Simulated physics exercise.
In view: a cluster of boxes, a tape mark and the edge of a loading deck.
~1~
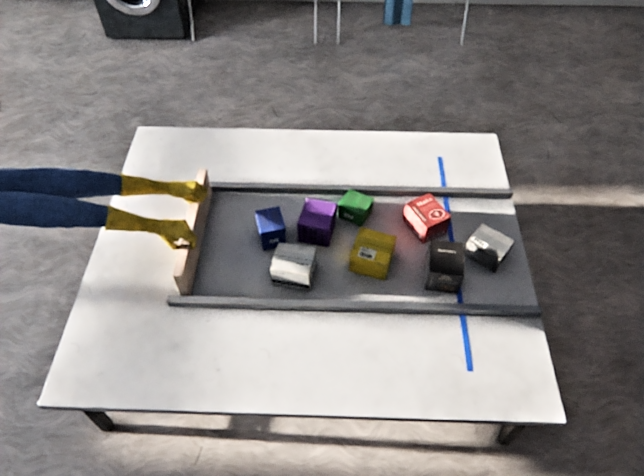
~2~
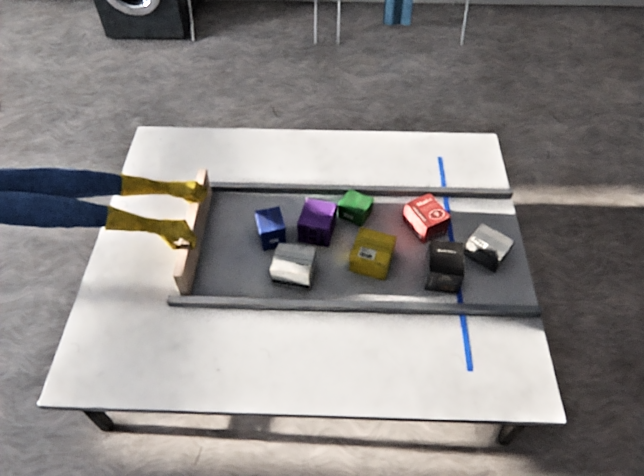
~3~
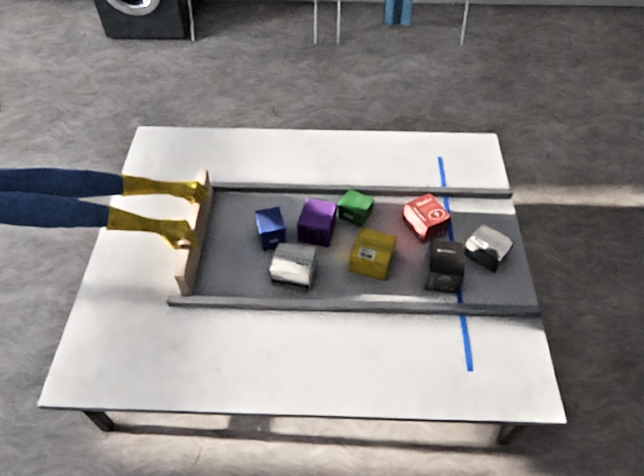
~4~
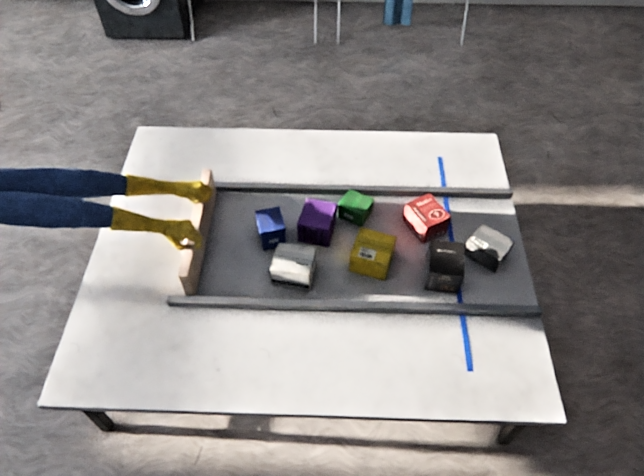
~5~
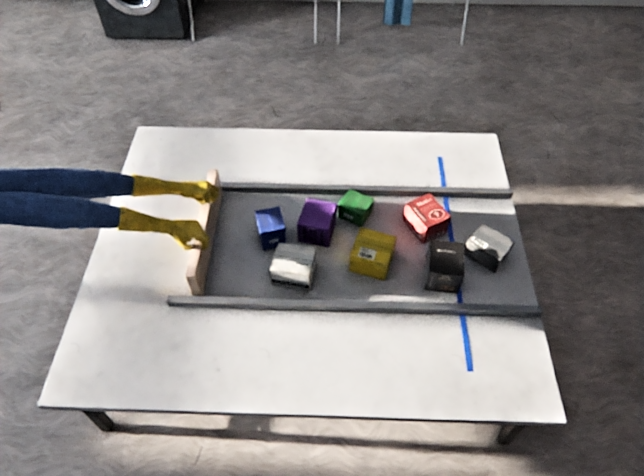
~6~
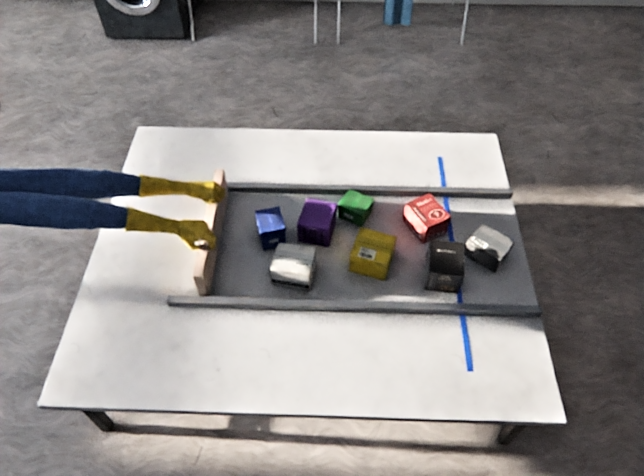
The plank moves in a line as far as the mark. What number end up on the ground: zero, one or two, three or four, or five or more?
In the end the number that fall off is one or two.
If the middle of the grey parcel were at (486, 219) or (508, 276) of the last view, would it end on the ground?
In that order, it falls; comes down.
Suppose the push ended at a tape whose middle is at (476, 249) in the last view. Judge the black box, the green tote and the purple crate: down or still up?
The black box tumbles off; the green tote survives; the purple crate holds on.
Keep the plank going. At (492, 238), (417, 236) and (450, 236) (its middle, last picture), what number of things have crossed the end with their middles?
Place by place, 5, 0 and 1.
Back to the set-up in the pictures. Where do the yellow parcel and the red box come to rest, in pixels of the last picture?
First (510, 246), then (514, 207).
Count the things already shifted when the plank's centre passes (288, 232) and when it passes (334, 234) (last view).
By then 4, and 5.
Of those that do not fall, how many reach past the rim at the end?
The number is 3.
Soon after, none off yet; grey parcel at rest near (489, 248); black box at rest near (444, 267); red box at rest near (426, 218).
In the end, the number that fall off is one or two; gone, grey parcel.
